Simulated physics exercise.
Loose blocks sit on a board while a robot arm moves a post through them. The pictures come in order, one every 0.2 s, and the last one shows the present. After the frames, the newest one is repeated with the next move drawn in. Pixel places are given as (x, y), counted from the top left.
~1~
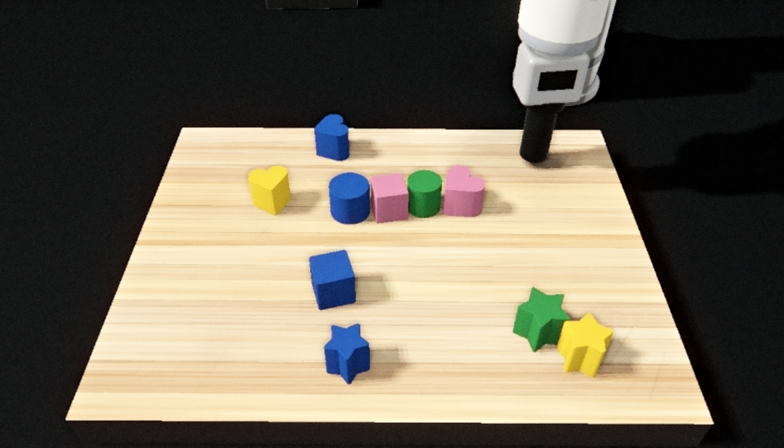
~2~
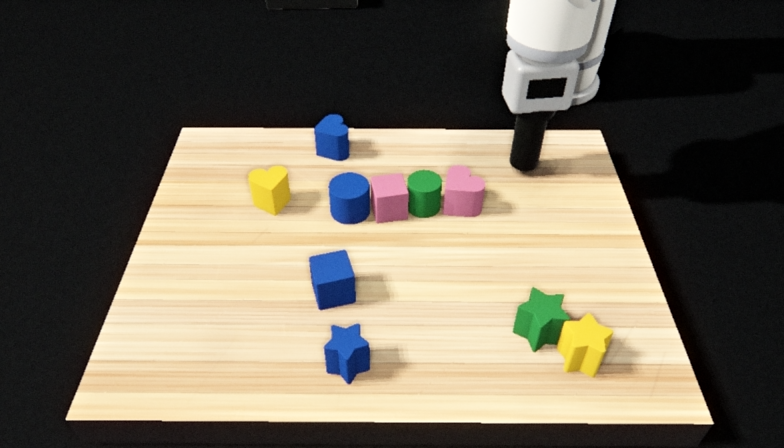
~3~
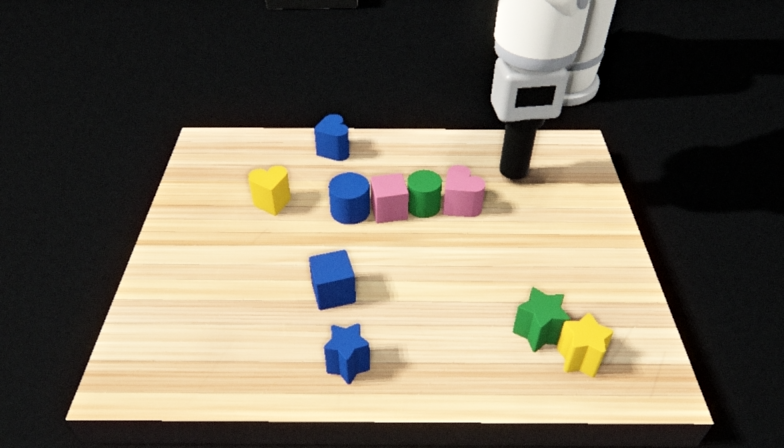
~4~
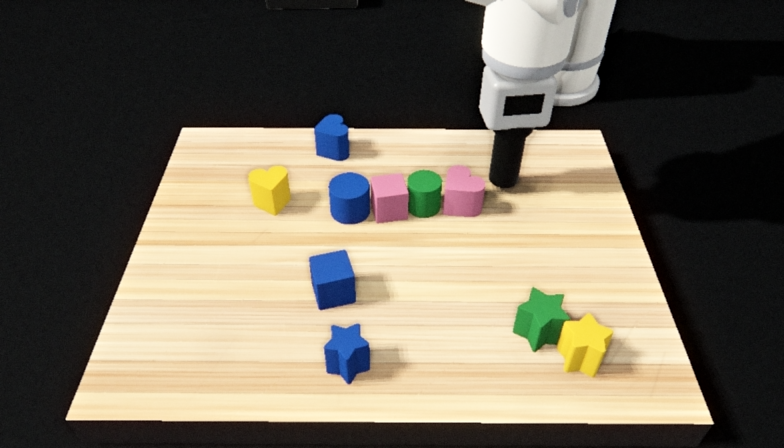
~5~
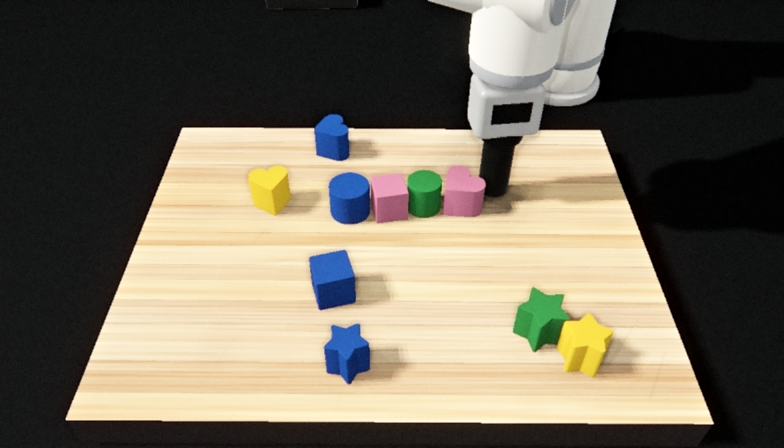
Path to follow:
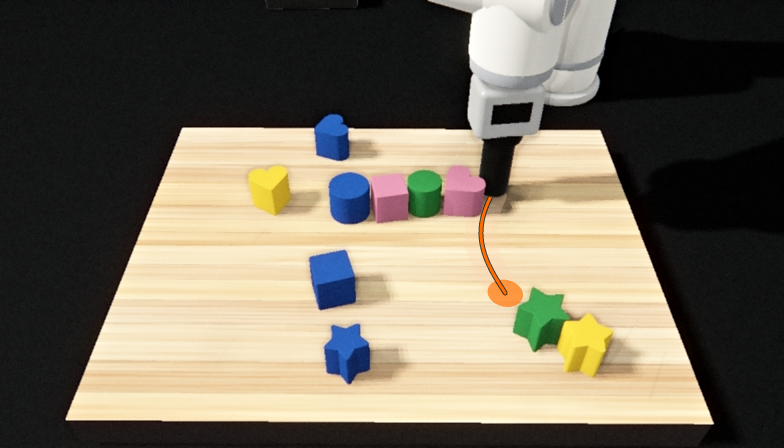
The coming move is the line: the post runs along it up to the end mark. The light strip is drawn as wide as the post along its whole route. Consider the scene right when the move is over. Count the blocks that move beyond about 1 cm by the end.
That push would leave one block displaced by more than about 1 cm.
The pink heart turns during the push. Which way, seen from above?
It turns round clockwise.
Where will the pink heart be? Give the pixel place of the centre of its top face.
It should be at (454, 194) by then.
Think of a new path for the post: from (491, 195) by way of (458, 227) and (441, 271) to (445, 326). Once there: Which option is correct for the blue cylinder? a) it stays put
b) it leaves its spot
I choose b.
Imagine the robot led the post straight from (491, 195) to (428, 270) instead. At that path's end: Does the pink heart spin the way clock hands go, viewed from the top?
Short answer: Yes.
Path on the board, from (491, 195) via (482, 224) and (486, 257), ending at (505, 293).
The first path, step by step. One third of the way, post at (483, 217); pink square piece at (386, 184); green cylinder at (420, 179); pink heart at (455, 192), turned 50° clockwise.
Two thirds of the way, post at (487, 251); pink square piece at (386, 184); green cylinder at (420, 179); pink heart at (454, 194), turned 55° clockwise.
At the end, post at (507, 286); pink square piece at (386, 184); green cylinder at (420, 179); pink heart at (454, 194), turned 55° clockwise; green star block in place.
